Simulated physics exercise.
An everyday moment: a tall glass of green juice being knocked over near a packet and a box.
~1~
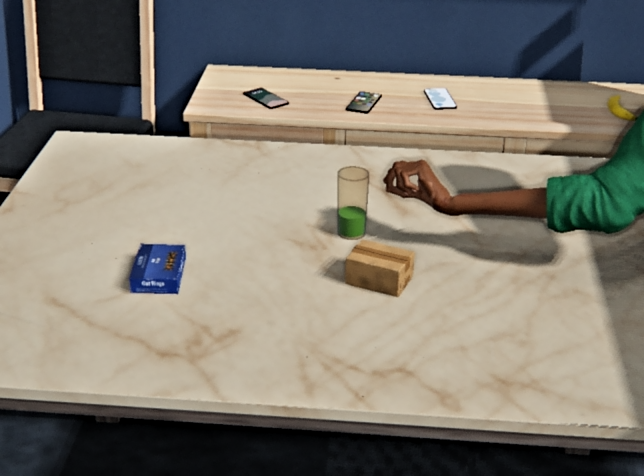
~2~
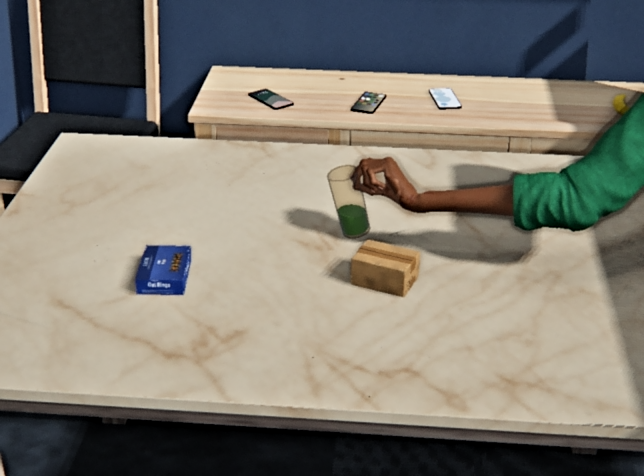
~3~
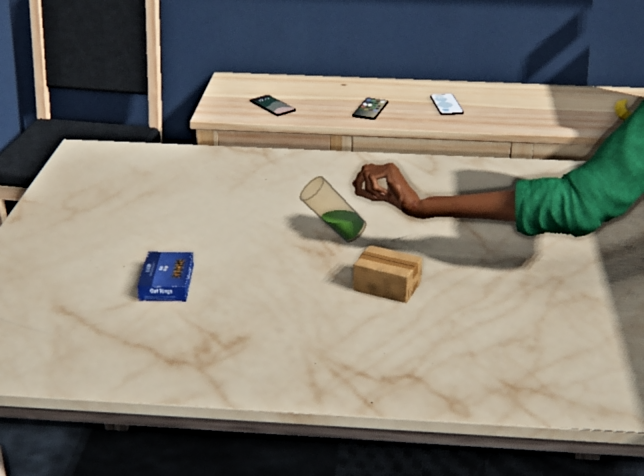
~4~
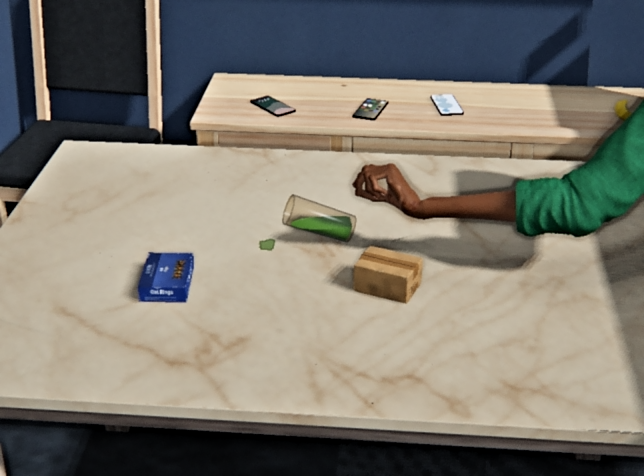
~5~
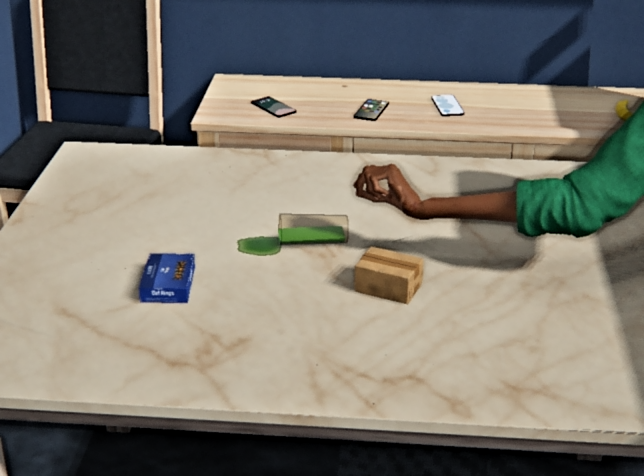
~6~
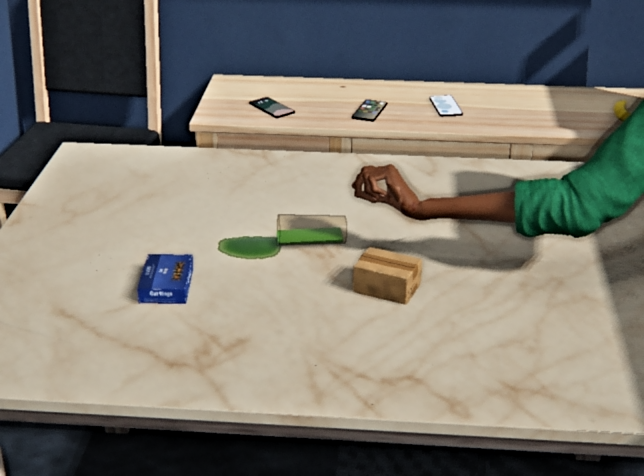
A dark-skinned hand in a green sleeve reaches in from the right and knocks over a tall glass of green juice on a pale marble-patterned table, seen from slightly above. A blue packet lies to the left, a brown box sits nearby, and phones rest on a wooden sideboard behind. The glass topples leftward onto its side, juice spreading in a puddle, as the view shifts slightly early on.
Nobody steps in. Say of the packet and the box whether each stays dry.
Take the packet: It is left wet. Take the box: It is left dry.
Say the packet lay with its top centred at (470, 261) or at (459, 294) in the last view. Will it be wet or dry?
Lab note - try 1: It avoids the spill; try 2: It avoids the spill.
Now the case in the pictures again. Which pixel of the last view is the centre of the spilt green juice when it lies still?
Roughly at (167, 251).
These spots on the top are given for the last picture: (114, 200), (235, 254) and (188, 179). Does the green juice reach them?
I'd call the first one safe, the middle one covered and the final one safe.
Shortly, the puddle covers about as much as a plate; the packet is soaking at its edge; the box is still dry.
At the finish, the puddle covers about as much as a plate; the packet is soaking at its edge; the box is still dry.
